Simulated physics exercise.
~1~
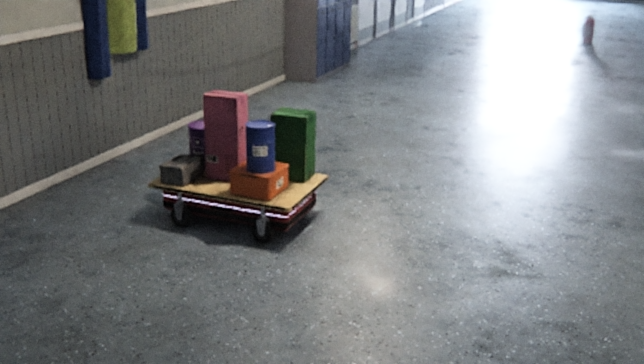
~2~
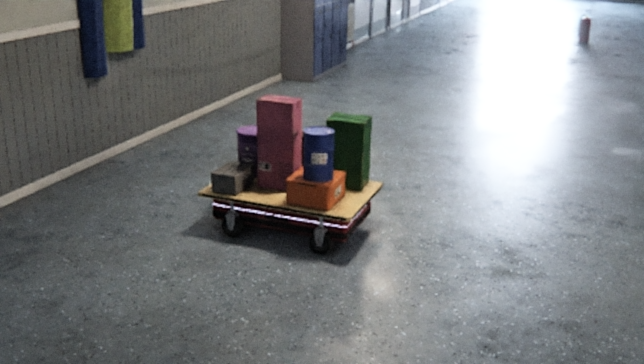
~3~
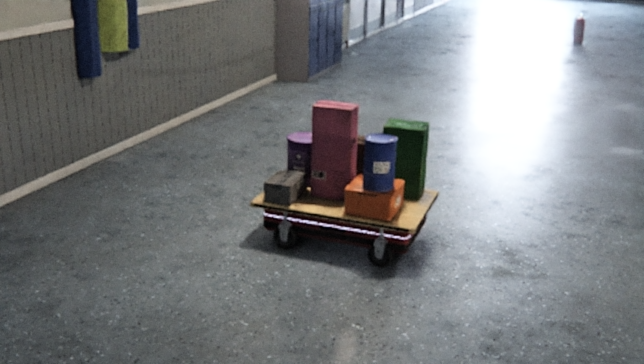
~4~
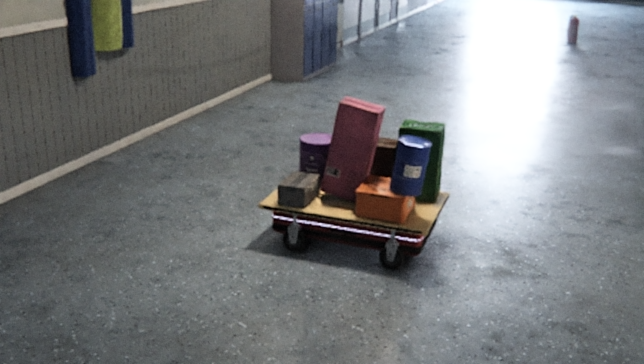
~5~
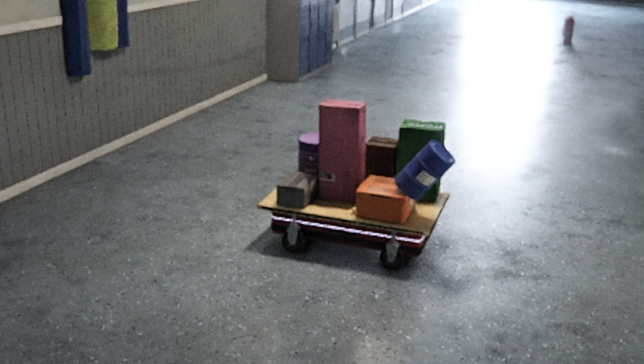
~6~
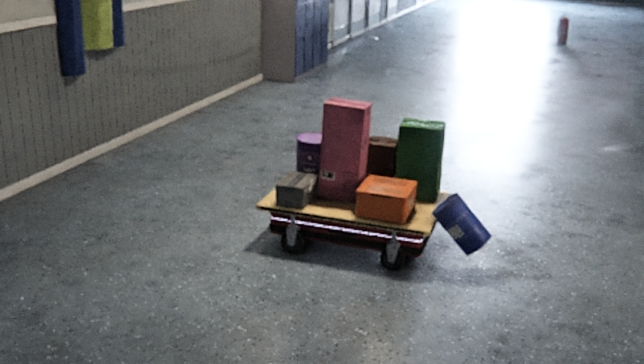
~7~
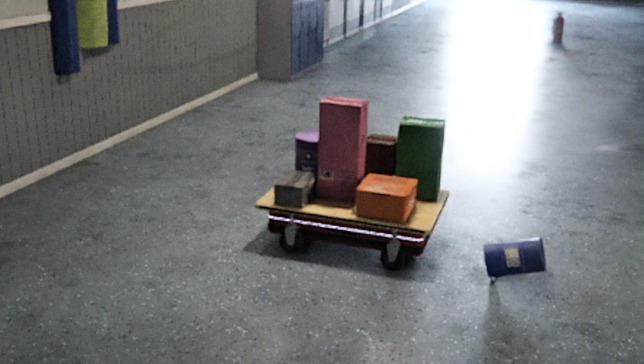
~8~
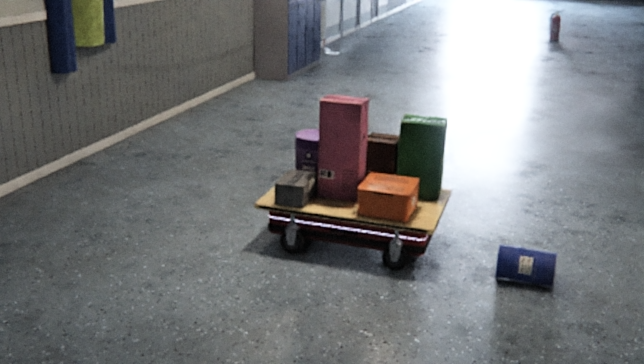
Flat cart of boxes and canisters rolling right and stopping, a blue canister tipping off and ending on its side on the floor.
